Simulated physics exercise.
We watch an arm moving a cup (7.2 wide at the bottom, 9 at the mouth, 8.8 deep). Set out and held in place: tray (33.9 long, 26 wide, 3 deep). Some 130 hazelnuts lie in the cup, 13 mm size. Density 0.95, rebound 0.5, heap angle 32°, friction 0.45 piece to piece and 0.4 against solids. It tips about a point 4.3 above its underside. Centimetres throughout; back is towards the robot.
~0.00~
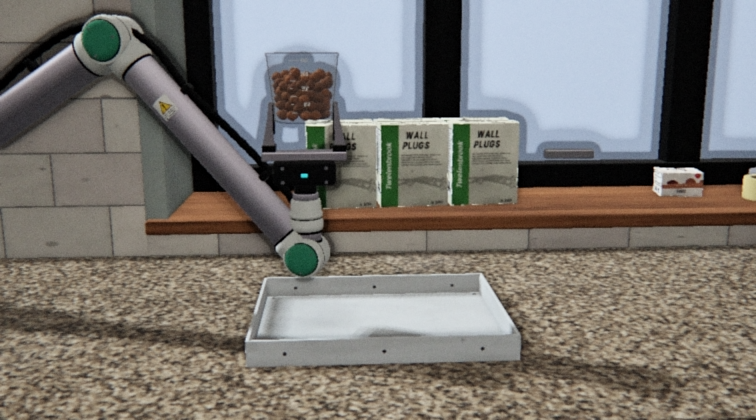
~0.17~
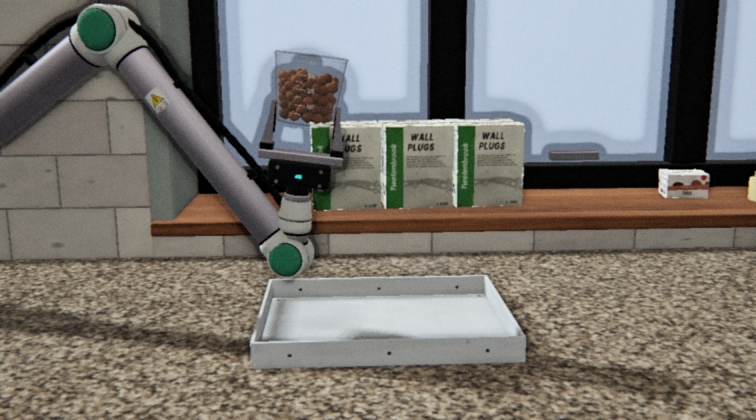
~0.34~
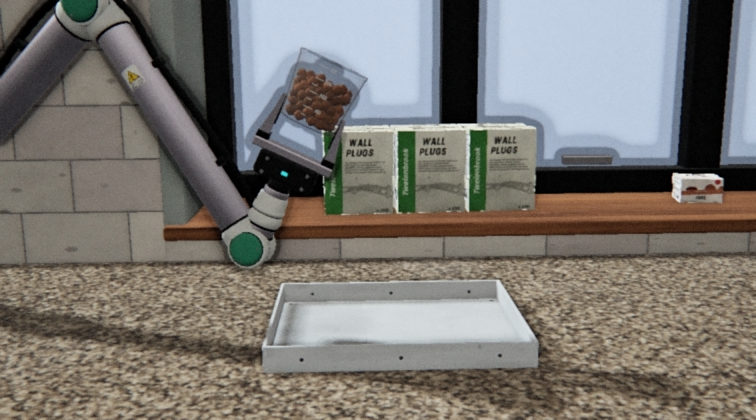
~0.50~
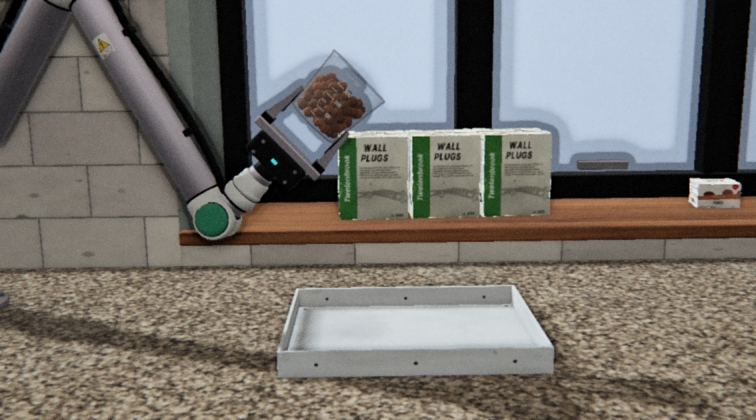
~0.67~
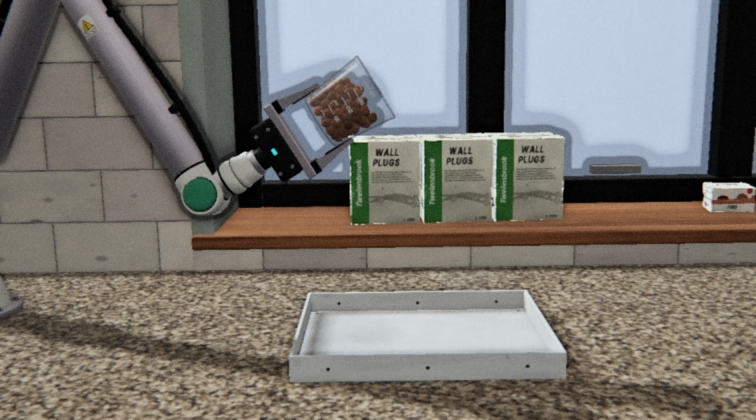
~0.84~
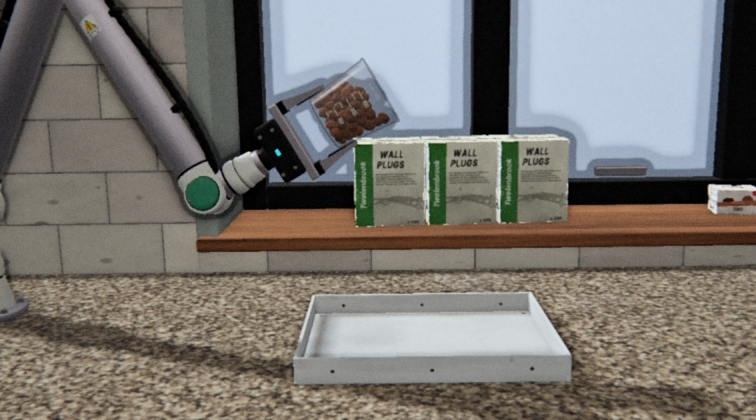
On a speckled countertop by a window, a robot arm tilting a clear cup of brown nuts rightward above a white tray.
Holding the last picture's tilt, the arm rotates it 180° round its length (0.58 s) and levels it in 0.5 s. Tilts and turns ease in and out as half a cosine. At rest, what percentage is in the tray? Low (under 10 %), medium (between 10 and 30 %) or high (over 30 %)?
Share in the tray: Low (under 10 %).
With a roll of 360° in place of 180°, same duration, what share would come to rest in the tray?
In that case some 0 per cent.
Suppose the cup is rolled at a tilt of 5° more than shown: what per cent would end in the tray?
It would be near 0 per cent.
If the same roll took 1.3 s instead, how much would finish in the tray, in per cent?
In that case some 0 per cent.
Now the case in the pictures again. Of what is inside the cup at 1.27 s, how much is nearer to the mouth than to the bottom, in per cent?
Roughly 40 per cent.
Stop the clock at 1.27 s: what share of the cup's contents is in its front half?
Roughly 45 per cent.
After 1.27 s, tipped 60°, highest piece 37 above the table; 133 in the cup.
After 1.70 s, tipped 24°, highest piece 36 above the table; 133 in the cup.
After 2.12 s, upright, highest piece 38 above the table; 133 in the cup.
After 2.82 s, upright, highest piece 38 above the table; 133 in the cup.
At rest, 133 in the cup. That is 0 % in the tray.
